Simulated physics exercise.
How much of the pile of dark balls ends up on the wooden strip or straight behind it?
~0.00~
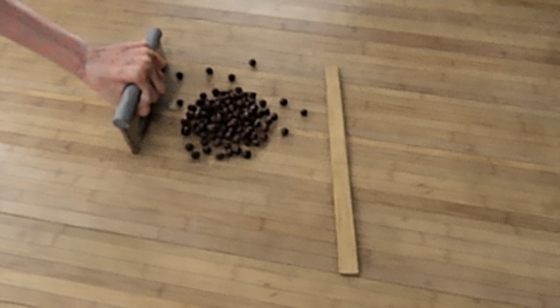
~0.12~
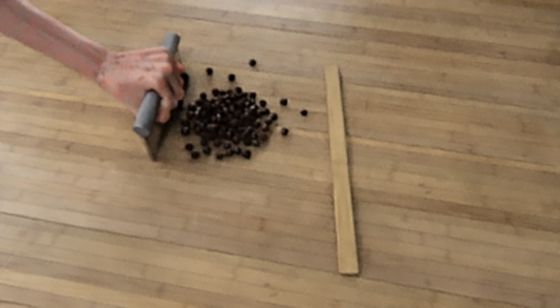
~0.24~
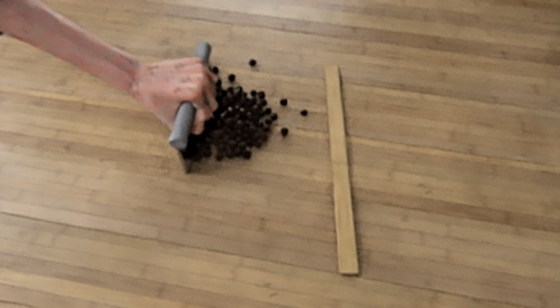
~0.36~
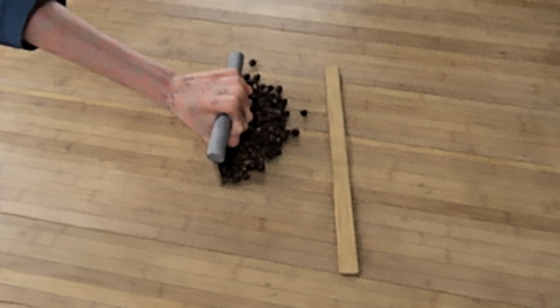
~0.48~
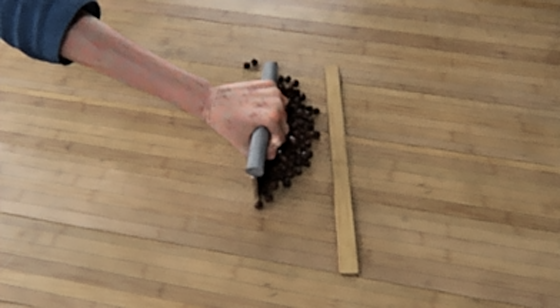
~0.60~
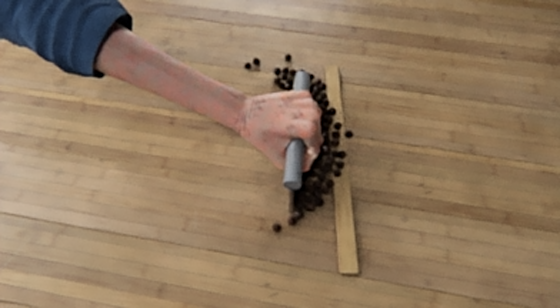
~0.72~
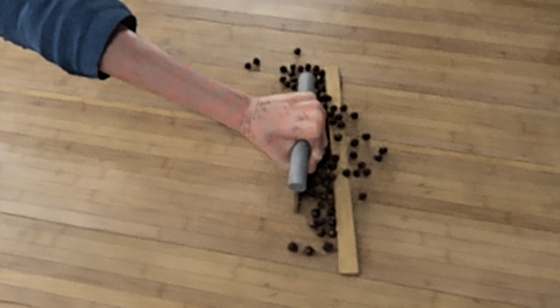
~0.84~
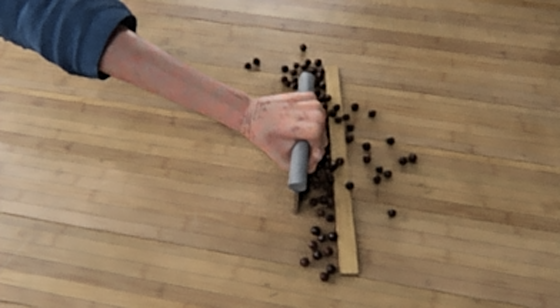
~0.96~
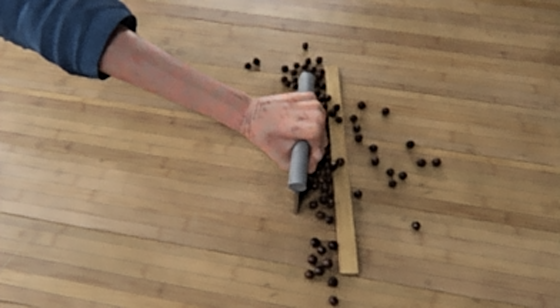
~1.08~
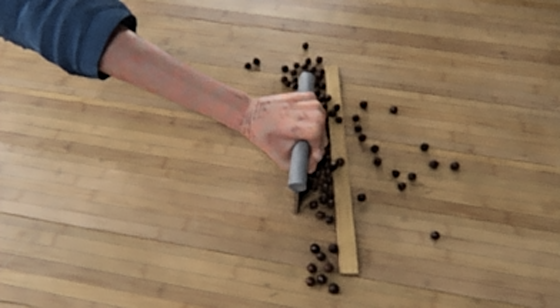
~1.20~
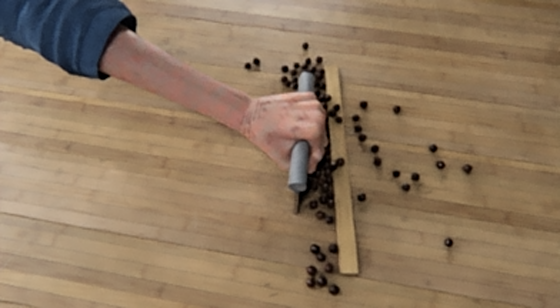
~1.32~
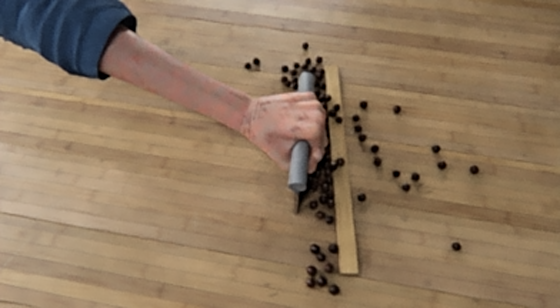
A middling share ends up there. Some balls get onto the strip or scatter straight behind it, but most of them come to rest elsewhere.
